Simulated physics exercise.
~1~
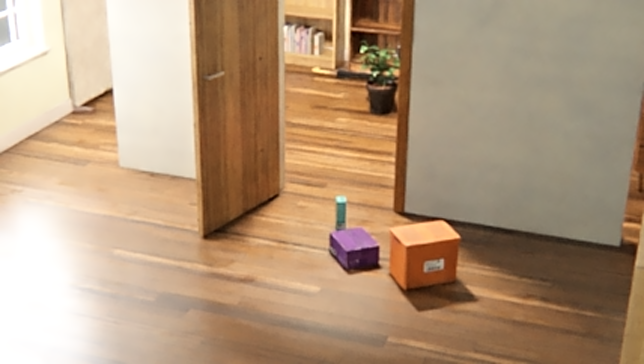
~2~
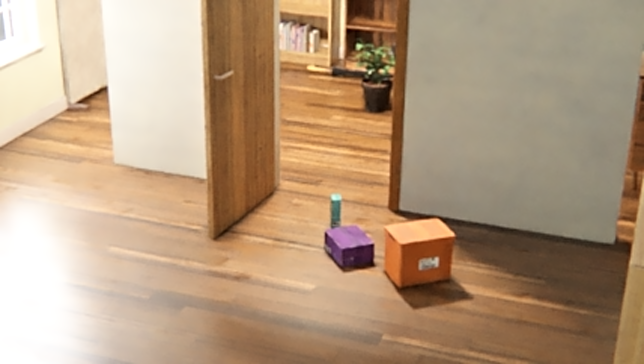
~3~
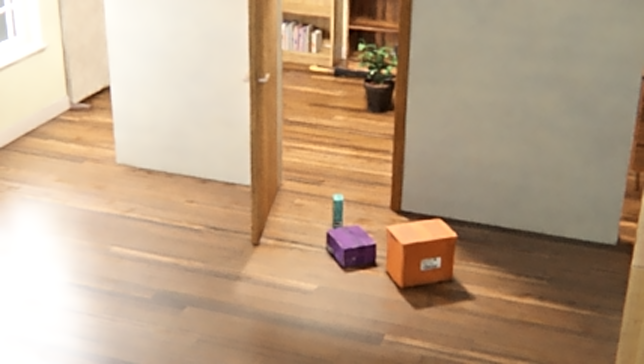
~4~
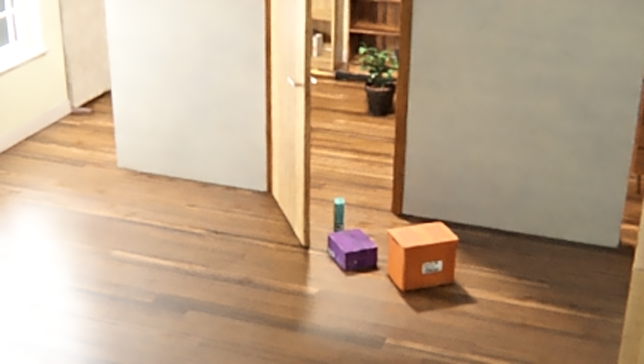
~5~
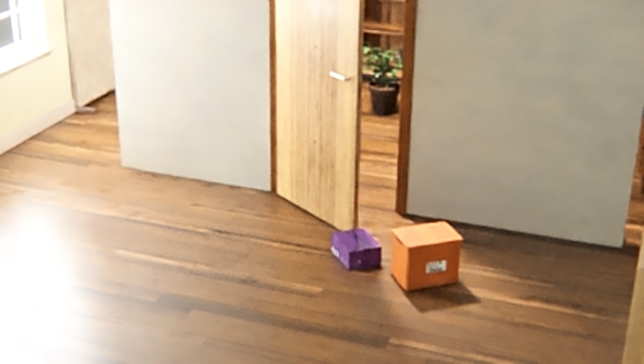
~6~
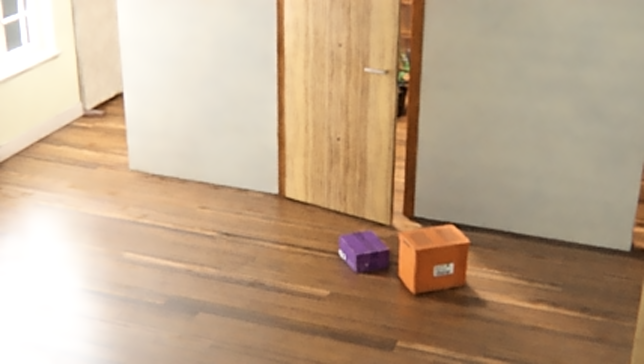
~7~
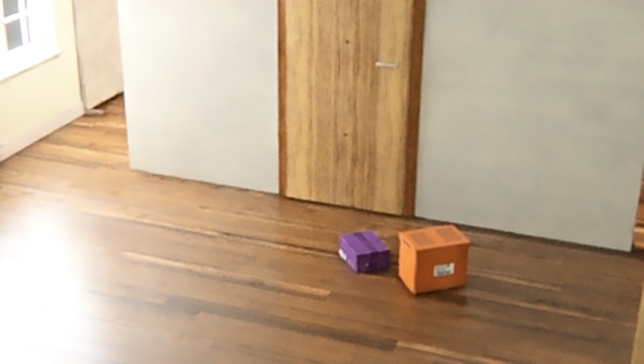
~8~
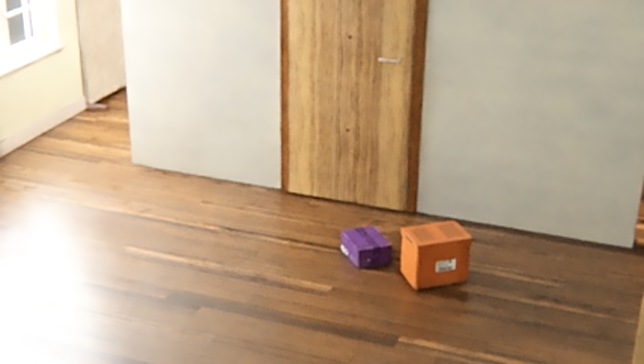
In a doorway on a wooden floor, a door standing wide open swings slowly toward its frame, passing out of view a turquoise carton behind the purple parcel and orange tote, and ends fully shut, with the parcel and tote still in front and the carton hidden.
